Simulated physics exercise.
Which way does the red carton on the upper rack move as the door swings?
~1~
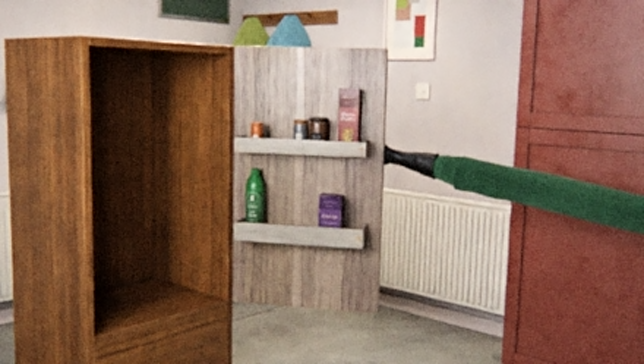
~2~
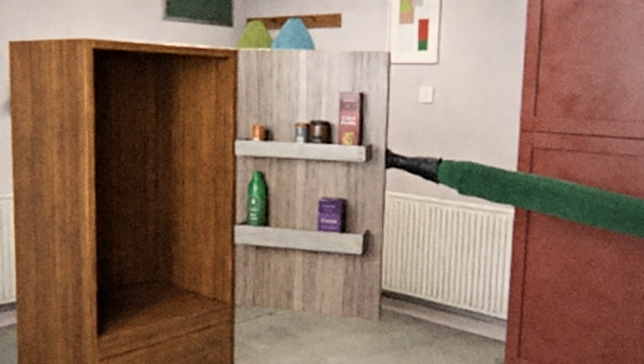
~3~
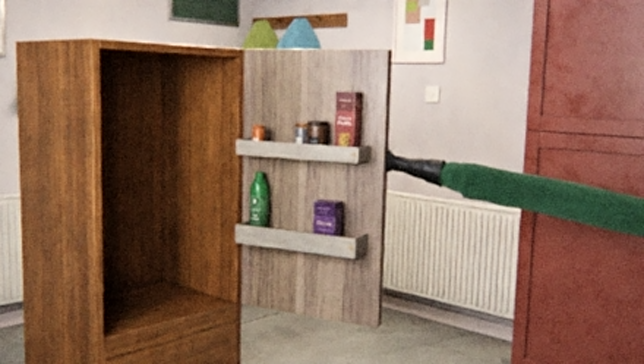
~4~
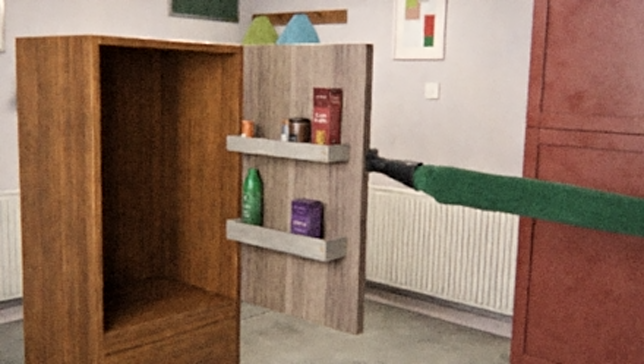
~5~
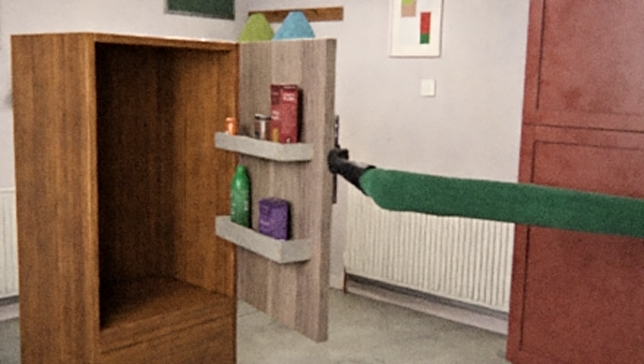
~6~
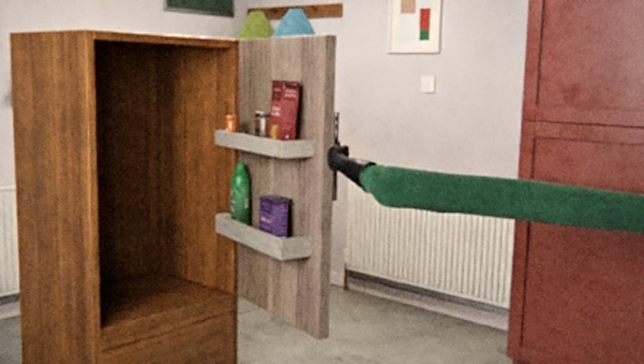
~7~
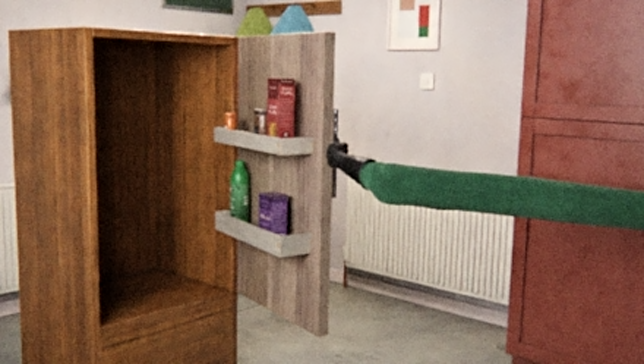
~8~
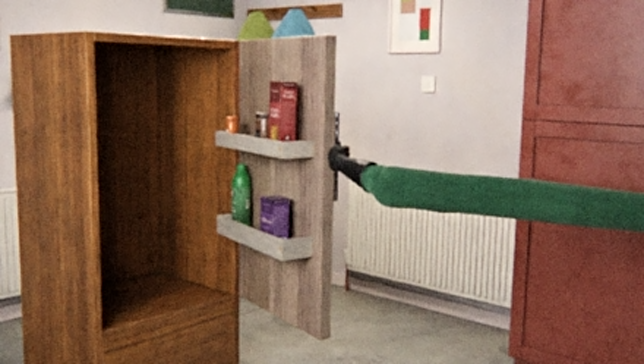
The red carton moves to the left, carried along with the door on its rack.
